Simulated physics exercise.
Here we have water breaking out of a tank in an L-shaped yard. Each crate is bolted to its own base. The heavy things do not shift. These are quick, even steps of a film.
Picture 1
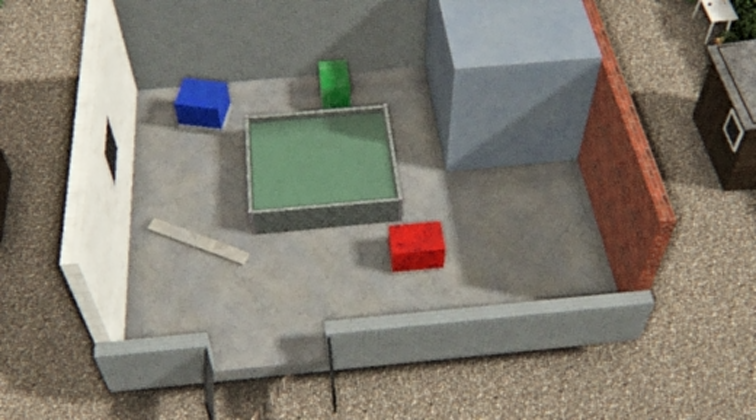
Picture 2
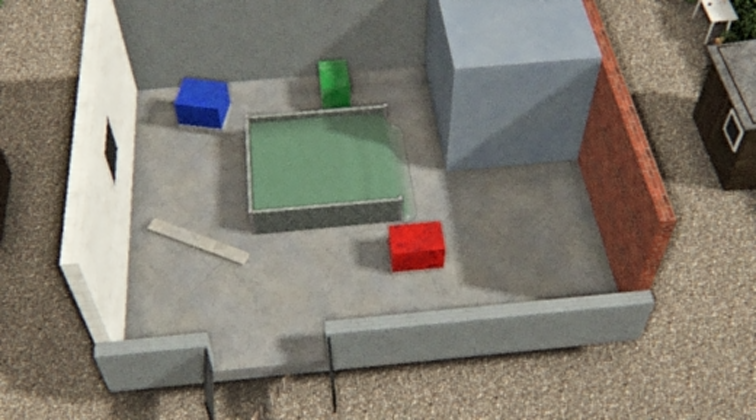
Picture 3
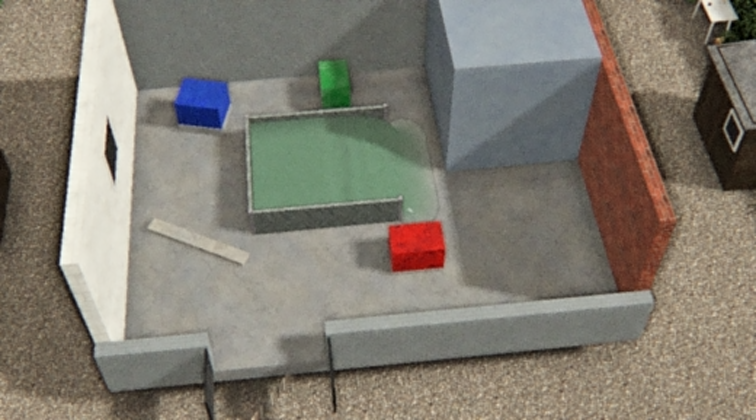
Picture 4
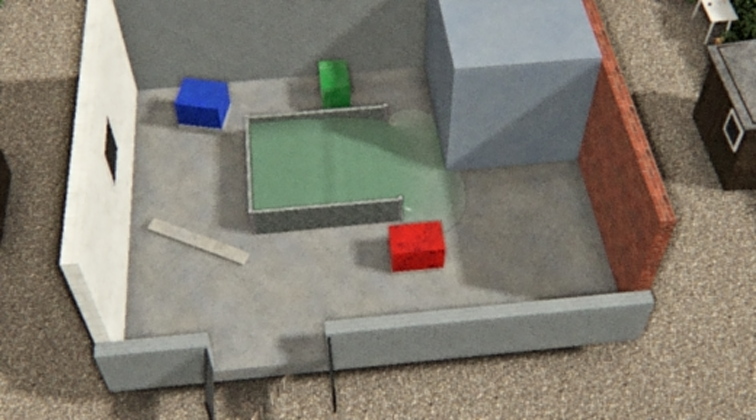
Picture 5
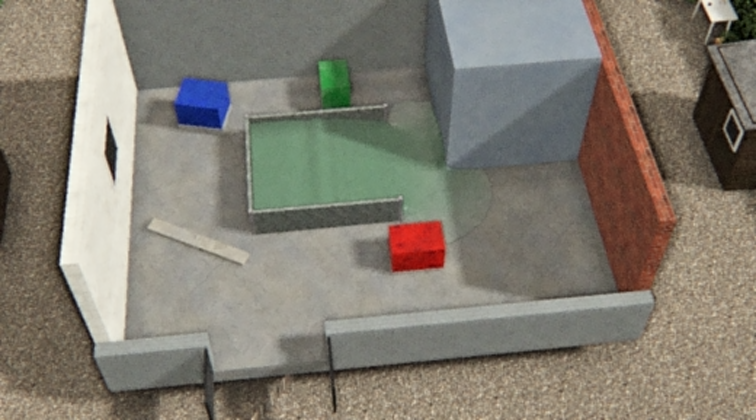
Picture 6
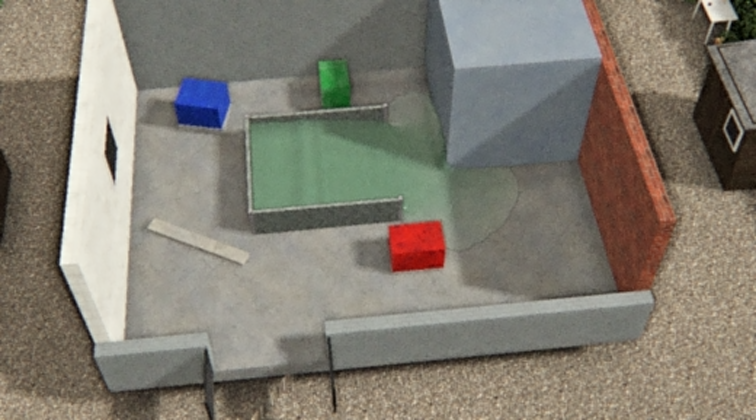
In a walled, L-shaped yard with red, blue and green blocks, greenish water sits still in a rectangular tank, then pours out through its open right side and spreads rightward across the floor in a thin, rounded sheet.
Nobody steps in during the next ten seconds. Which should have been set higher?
The red crate gets wet; the green crate gets wet; the blue crate stays dry.
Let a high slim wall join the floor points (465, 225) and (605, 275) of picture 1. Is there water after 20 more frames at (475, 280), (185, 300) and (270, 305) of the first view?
In turn: Flooded, free of water, dry.
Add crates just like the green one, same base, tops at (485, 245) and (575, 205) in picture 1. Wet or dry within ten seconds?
In turn: Takes water, is soaked.
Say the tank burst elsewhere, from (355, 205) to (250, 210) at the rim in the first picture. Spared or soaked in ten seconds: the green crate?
One by one: The green one keeps dry.
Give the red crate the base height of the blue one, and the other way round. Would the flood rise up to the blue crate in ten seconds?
Then: The blue one is soaked.
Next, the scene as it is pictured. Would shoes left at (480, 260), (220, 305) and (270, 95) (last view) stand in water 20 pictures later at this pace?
In that order: Awash, no water, covered.
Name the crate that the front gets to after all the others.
It is the crate marked blue.
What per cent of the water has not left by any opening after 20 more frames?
Some 100 per cent.
A moment on, water covers 25 % of the floor; the red crate water round its plinth, the green crate not reached, the blue crate not reached.
Next, water covers 30 % of the floor; the red crate water round its plinth, the green crate water round its plinth, the blue crate not reached.
Then, water covers 45 % of the floor; the red crate water round its plinth, the green crate water round its plinth, the blue crate water round its plinth.
Later, water covers 80 % of the floor; the red crate water round its plinth, the green crate water round its plinth, the blue crate water round its plinth.
In the end, water covers 95 % of the floor; the red crate was topped, the green crate was topped, the blue crate stayed above the water.
